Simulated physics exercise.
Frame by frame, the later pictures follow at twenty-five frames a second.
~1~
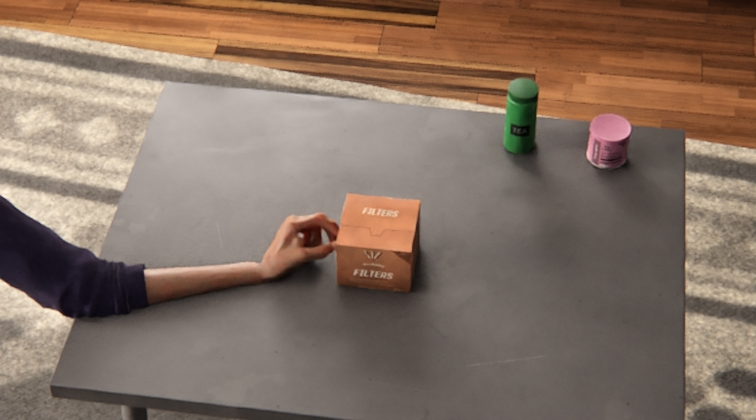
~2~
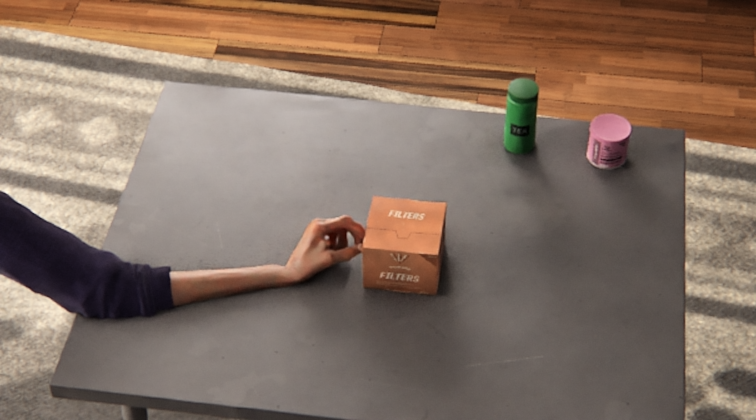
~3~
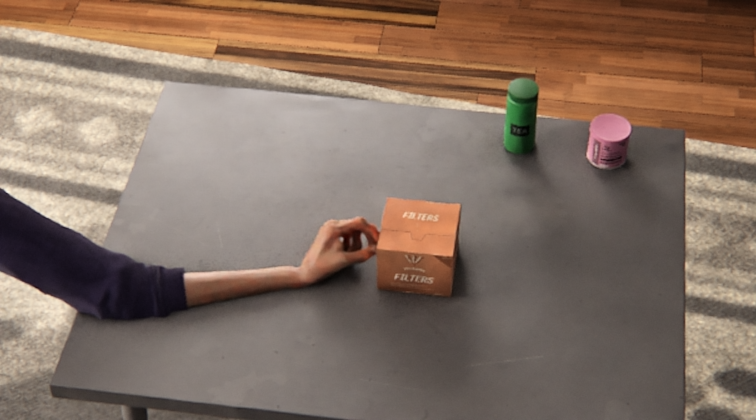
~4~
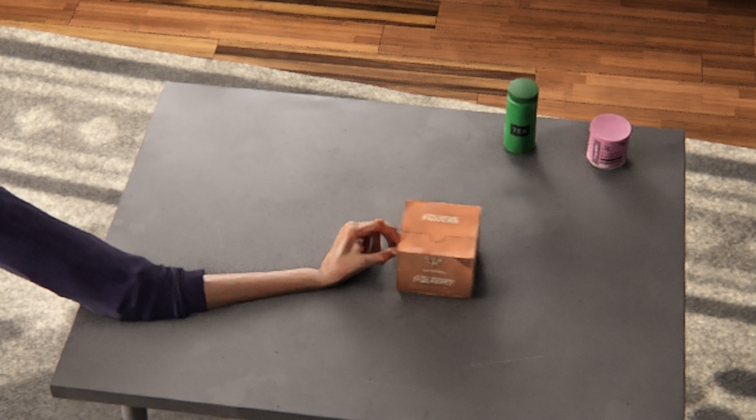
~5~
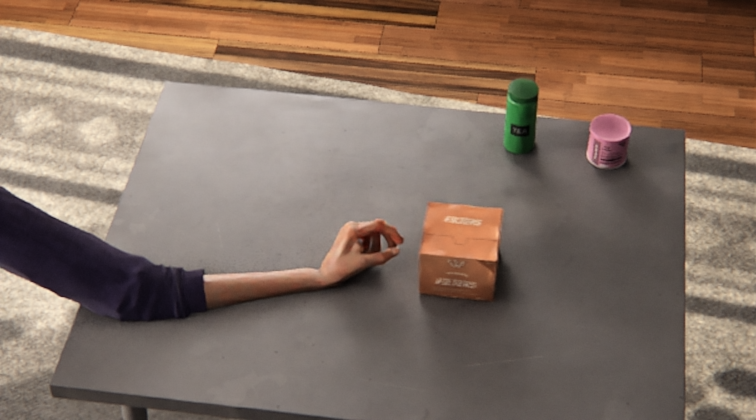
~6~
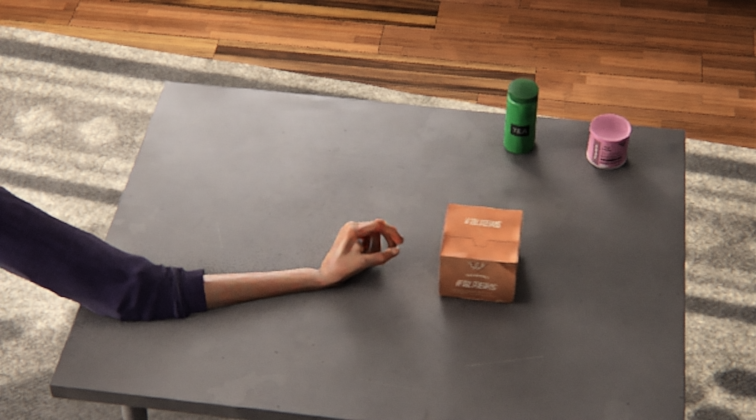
Orange box being pushed rightward across a dark table by a hand, then sliding on alone after the hand stops.
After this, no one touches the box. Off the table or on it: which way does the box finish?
On it.
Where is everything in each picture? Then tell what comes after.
The first frame shows under the hand; orange box (379, 243).
The second frame shows under the hand; orange box (405, 246).
The third frame shows under the hand; orange box (419, 247).
The fourth frame shows orange box (439, 249).
The fifth frame shows orange box (461, 251) moved a little.
The sixth frame shows orange box (481, 253) moved a little.
Then, 0.10 s later than the last frame, orange box moved about its own width near (523, 258).
Then, 0.20 s later than the last frame, orange box moved about its own width near (552, 261).
Then, 0.30 s later than the last frame, orange box moved well along near (571, 263).
When it is over, moved from the start, orange box. End places, in pixels of the last picture, orange box near (576, 263).
